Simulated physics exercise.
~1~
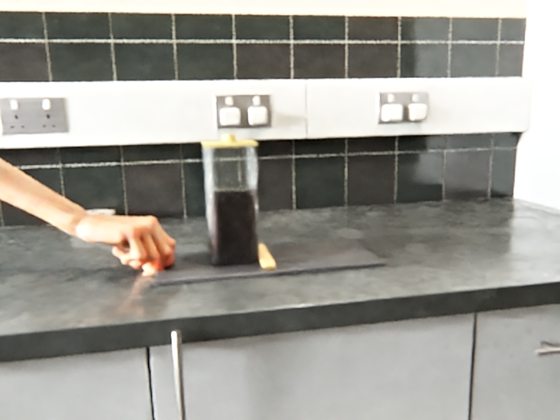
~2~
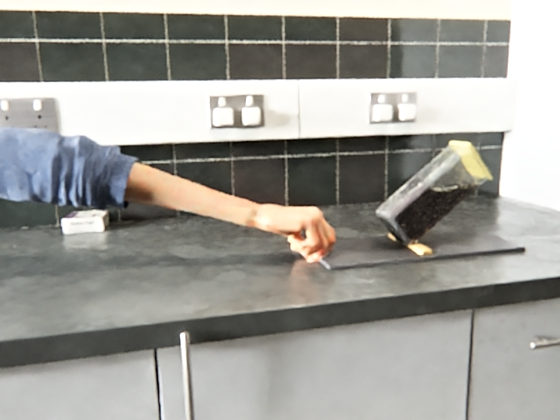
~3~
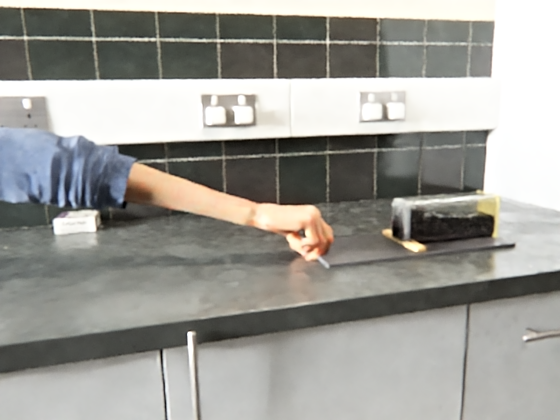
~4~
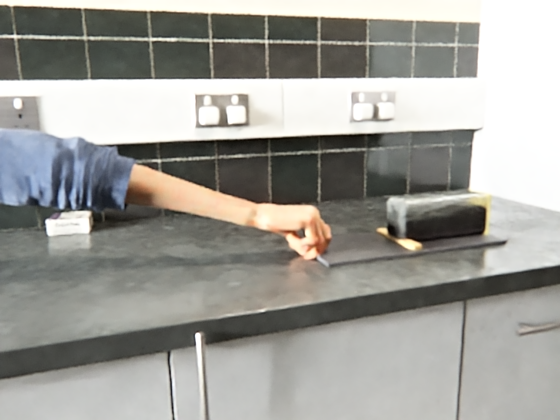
A tall, square container partly filled with something dark toppled over to the right as a hand slid the dark board beneath it along a grey kitchen worktop, and it ended up lying on its side while the hand stayed at the board's edge.
